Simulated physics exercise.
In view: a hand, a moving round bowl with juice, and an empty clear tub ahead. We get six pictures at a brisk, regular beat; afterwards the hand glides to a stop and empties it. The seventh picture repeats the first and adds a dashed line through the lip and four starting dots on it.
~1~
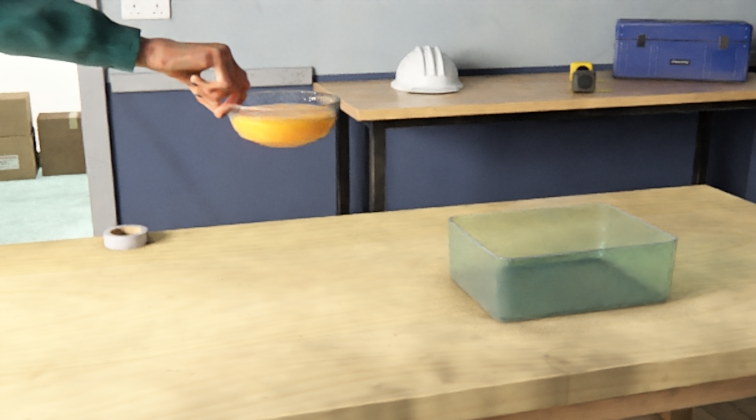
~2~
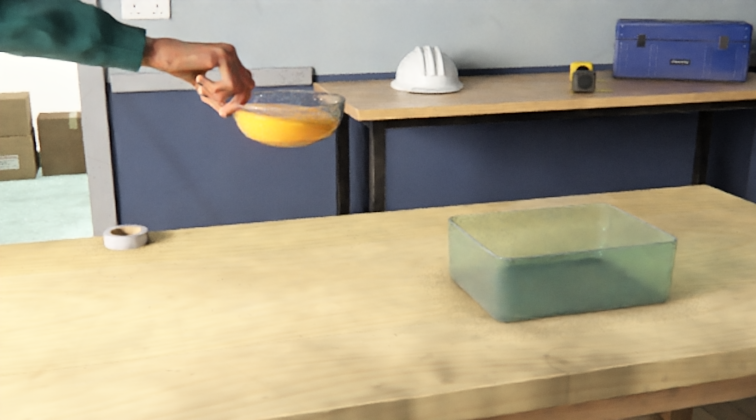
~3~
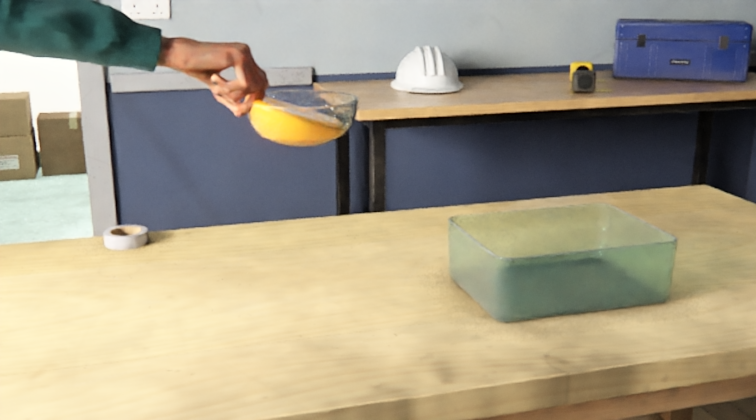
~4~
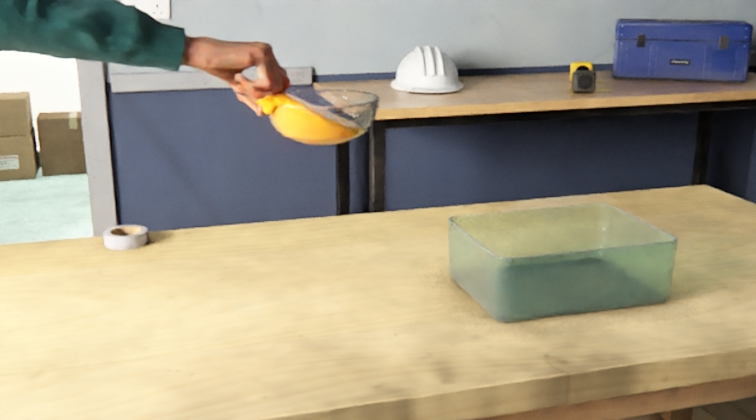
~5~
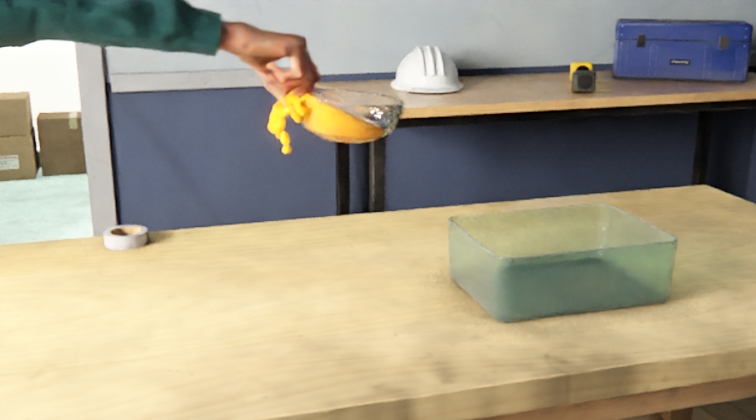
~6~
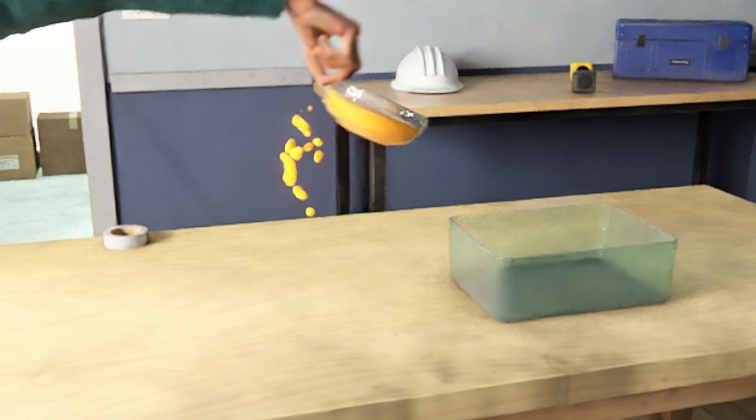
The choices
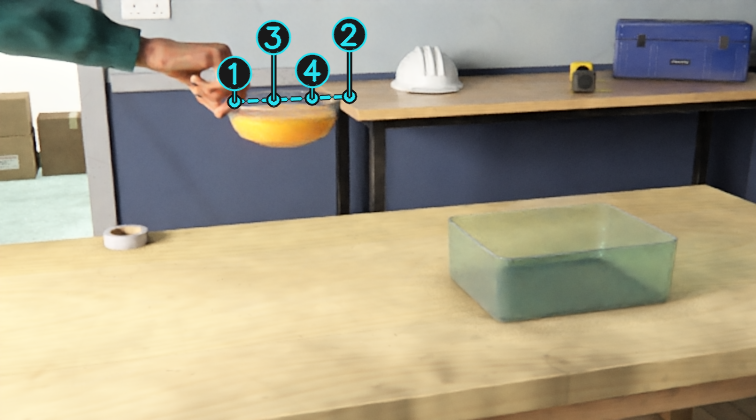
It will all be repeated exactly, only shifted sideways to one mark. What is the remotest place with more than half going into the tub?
Dot 3.
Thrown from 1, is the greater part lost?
Yes, that goes wrong.
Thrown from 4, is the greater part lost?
No, that is safe.
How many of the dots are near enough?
Three of them.
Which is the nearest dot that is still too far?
1.
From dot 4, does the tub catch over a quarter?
Yes.
On the marked copy, 1 at (234, 101); 2 at (349, 96); 3 at (273, 99); 4 at (312, 98).
Choosing 1, about 21 % lands in the tub, 73 % falls short and 6 % goes beside or beyond.
Choosing 2, about 65 % lands in the tub, 10 % falls short and 25 % goes beside or beyond.
Choosing 3, about 66 % lands in the tub, 22 % falls short and 13 % goes beside or beyond.
Choosing 4, about 74 % lands in the tub, 10 % falls short and 16 % goes beside or beyond.
